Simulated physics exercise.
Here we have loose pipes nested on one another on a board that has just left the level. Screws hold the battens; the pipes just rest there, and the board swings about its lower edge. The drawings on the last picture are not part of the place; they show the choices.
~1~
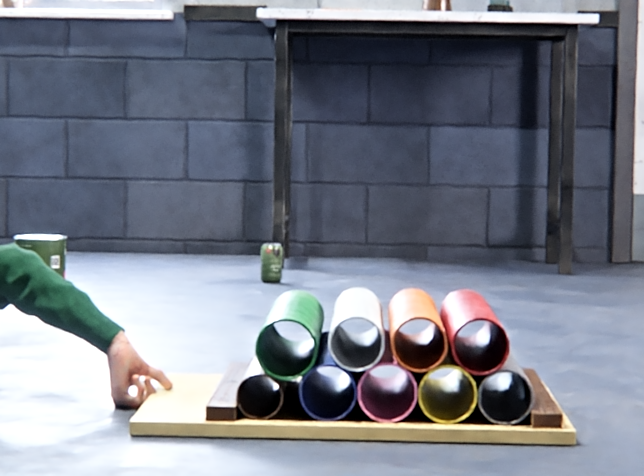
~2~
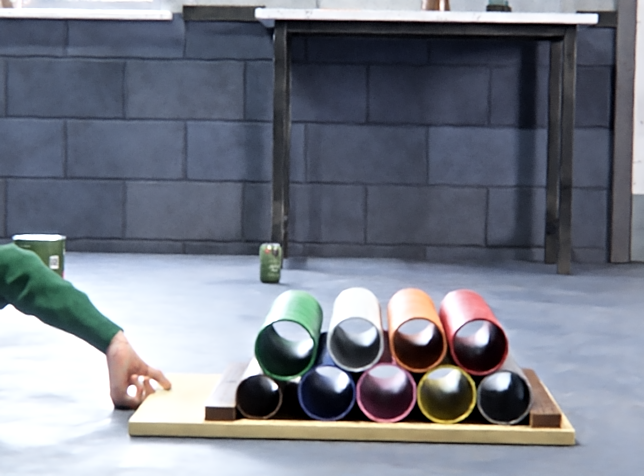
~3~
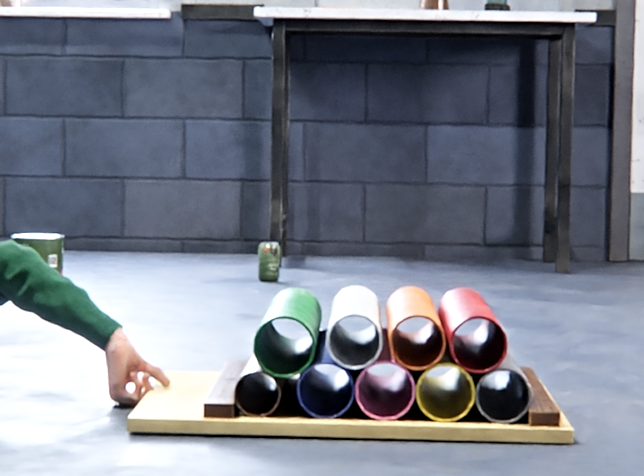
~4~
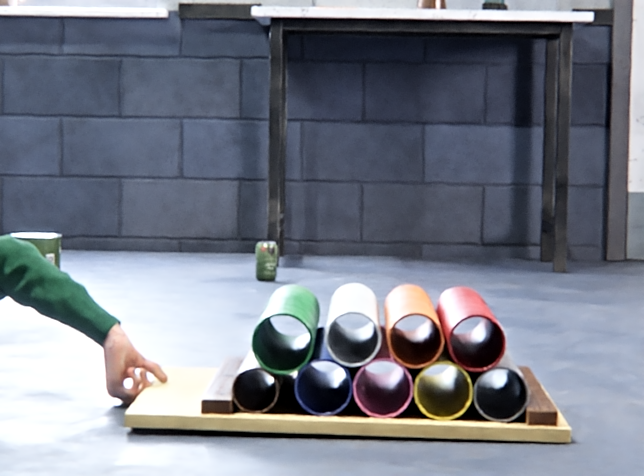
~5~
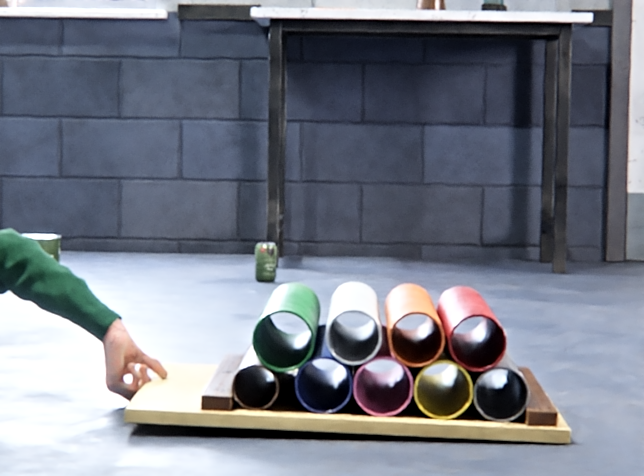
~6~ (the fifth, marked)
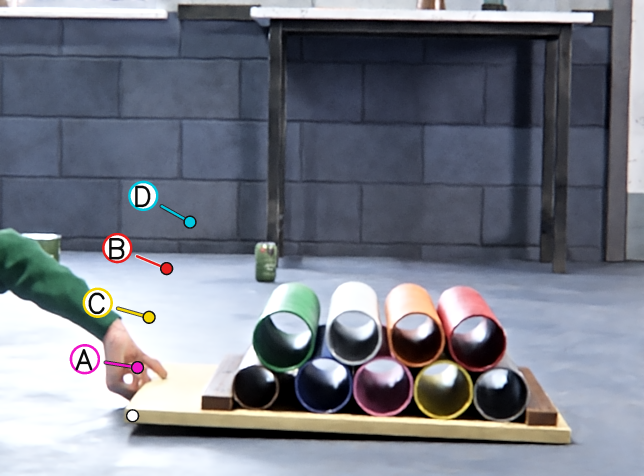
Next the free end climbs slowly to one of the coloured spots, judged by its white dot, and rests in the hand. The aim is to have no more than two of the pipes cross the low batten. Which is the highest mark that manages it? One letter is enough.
Up to D.
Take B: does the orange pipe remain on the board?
Yes.
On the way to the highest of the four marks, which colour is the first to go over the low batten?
First is the red one.
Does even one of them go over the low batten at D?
At D: Yes.
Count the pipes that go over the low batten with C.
At C the number is none.
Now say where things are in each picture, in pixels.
In the first frame, blue pipe (328, 393); pink pipe (388, 393); yellow pipe (447, 395).
In the second frame, yellow pipe (446, 395); grey pipe (505, 397).
In the third frame, board (351, 396); brown pipe (257, 394); green pipe (284, 347); orange pipe (418, 342).
In the fourth frame, board (349, 394); brown pipe (255, 391); blue pipe (324, 387).
In the fifth frame, board (348, 392); brown pipe (255, 387); blue pipe (324, 385).
On the marked copy, A at (137, 367); B at (167, 268); C at (149, 317); D at (190, 222); the white dot at (132, 416).
Taking D. A third of the way, board at 17°.
Two thirds of the way, board at 28°.
When it is over, board at 28°, one over the low batten (red).
As for the rest, A none over the low batten; B none over the low batten; C none over the low batten.
